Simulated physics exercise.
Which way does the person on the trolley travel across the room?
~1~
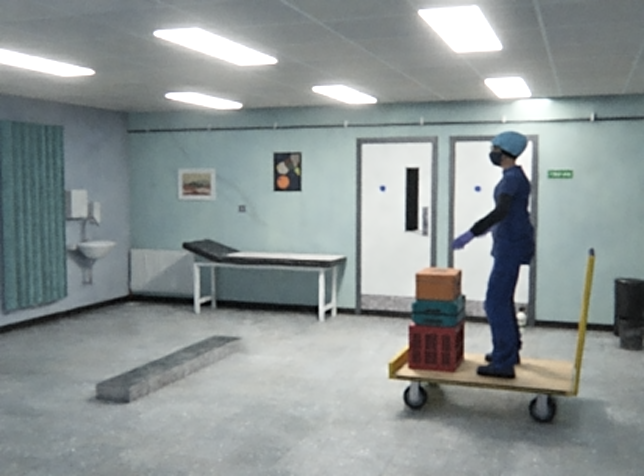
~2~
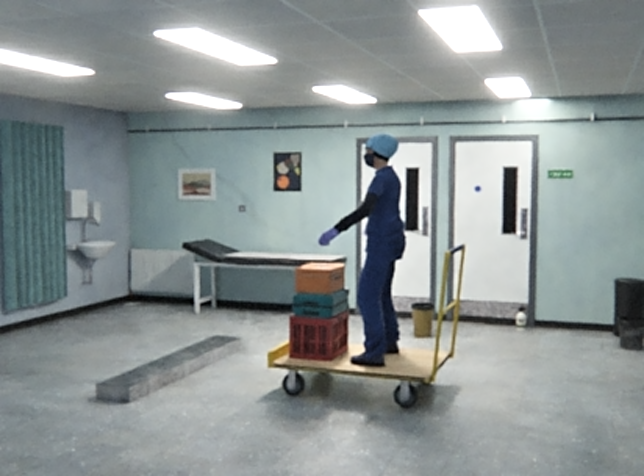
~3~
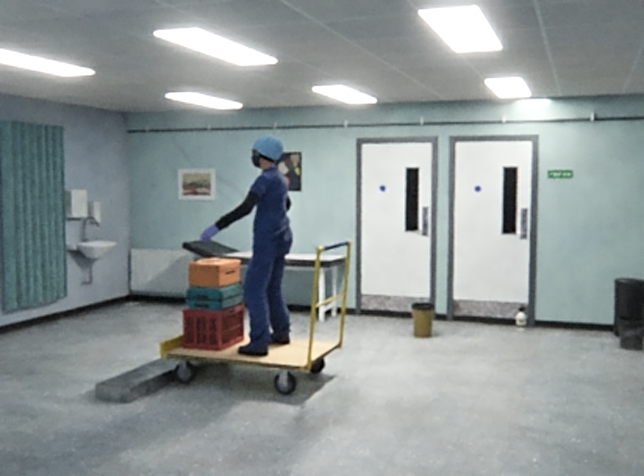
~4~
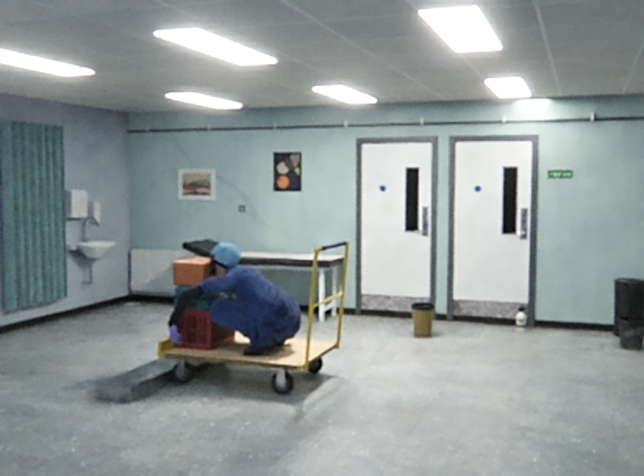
The person travels to the left, riding the trolley from the right side of the room towards the low grey kerb.
